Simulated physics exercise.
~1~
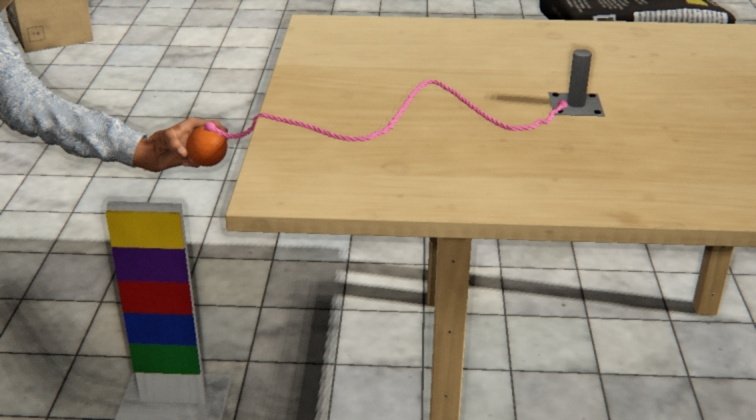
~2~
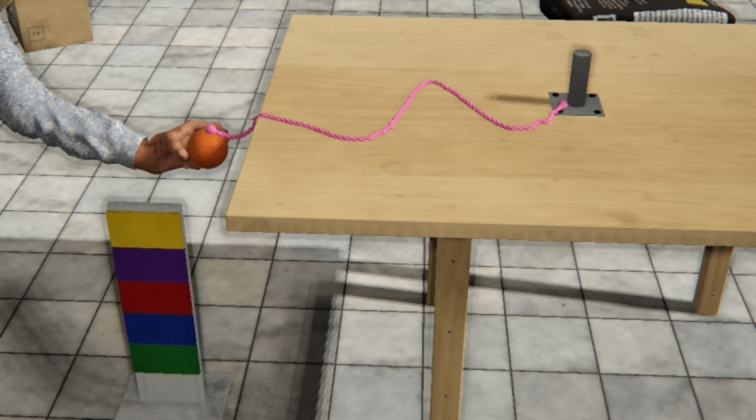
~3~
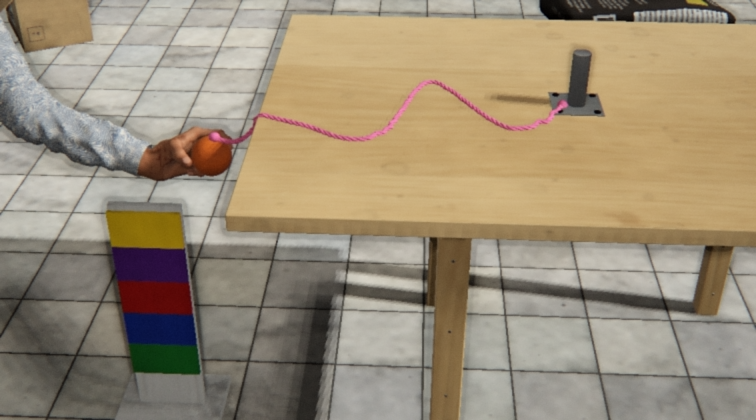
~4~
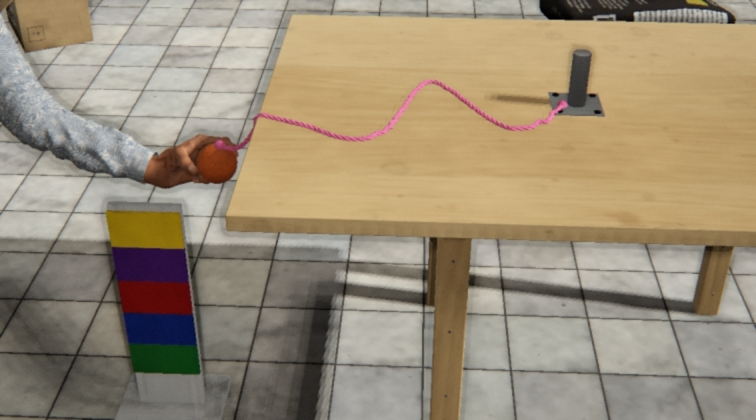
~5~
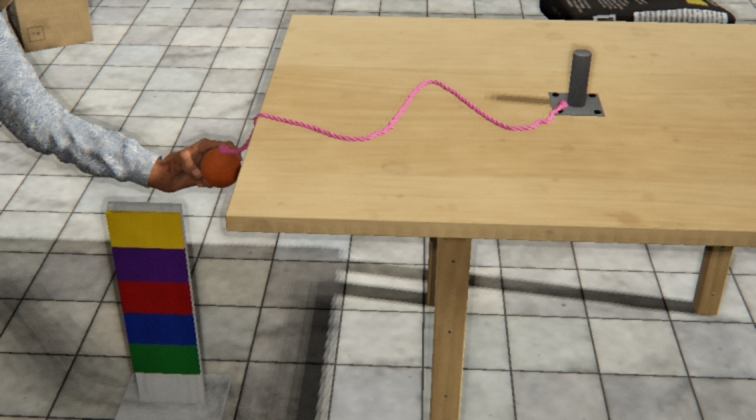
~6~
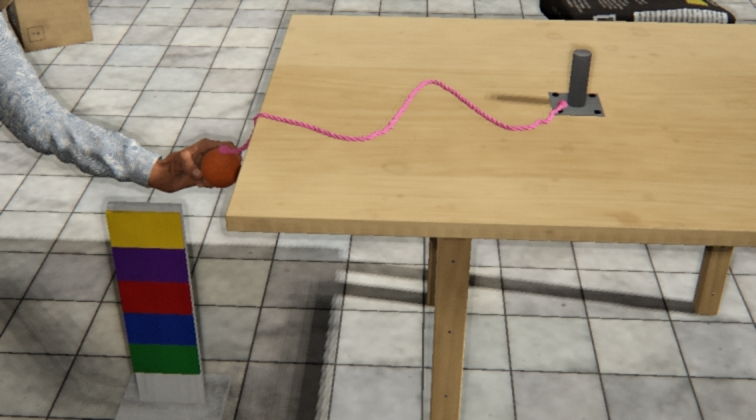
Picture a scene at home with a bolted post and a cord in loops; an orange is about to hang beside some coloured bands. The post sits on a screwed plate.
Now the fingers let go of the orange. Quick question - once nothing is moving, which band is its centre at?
The blue band, I would say.
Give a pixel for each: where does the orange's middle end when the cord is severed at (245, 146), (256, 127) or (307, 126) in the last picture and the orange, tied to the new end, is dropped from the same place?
The places are (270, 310), (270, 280) and (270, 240).
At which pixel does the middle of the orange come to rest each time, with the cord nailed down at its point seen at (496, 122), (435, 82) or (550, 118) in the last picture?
It would sit near (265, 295) the first time, (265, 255) the second and (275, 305) the third.
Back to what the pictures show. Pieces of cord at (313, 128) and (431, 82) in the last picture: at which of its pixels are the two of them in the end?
Final spots: (266, 218), then (345, 109).
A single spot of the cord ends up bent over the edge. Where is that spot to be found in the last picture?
Check around (399, 115) - that's where it is.
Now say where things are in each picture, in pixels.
Orange (207, 146); yellow (145, 232); purple (150, 266); red (155, 299); blue (160, 330); green (164, 360), in the first frame.
Orange (208, 149); cord through (545, 122) (472, 107) (416, 91) (383, 133) (295, 123), in the second frame.
Orange (212, 156), in the third frame.
Orange (217, 164); cord through (545, 122) (472, 107) (416, 91) (383, 133) (295, 123), in the fourth frame.
Orange (221, 168), in the fifth frame.
Orange (221, 168); cord through (545, 122) (472, 107) (416, 91) (383, 133) (295, 123), in the sixth frame.
Early on, orange near (282, 293); level with red.
Midway, orange near (262, 325); level with blue.
Finally, orange near (276, 327); level with blue. Its middle rests at the blue band.
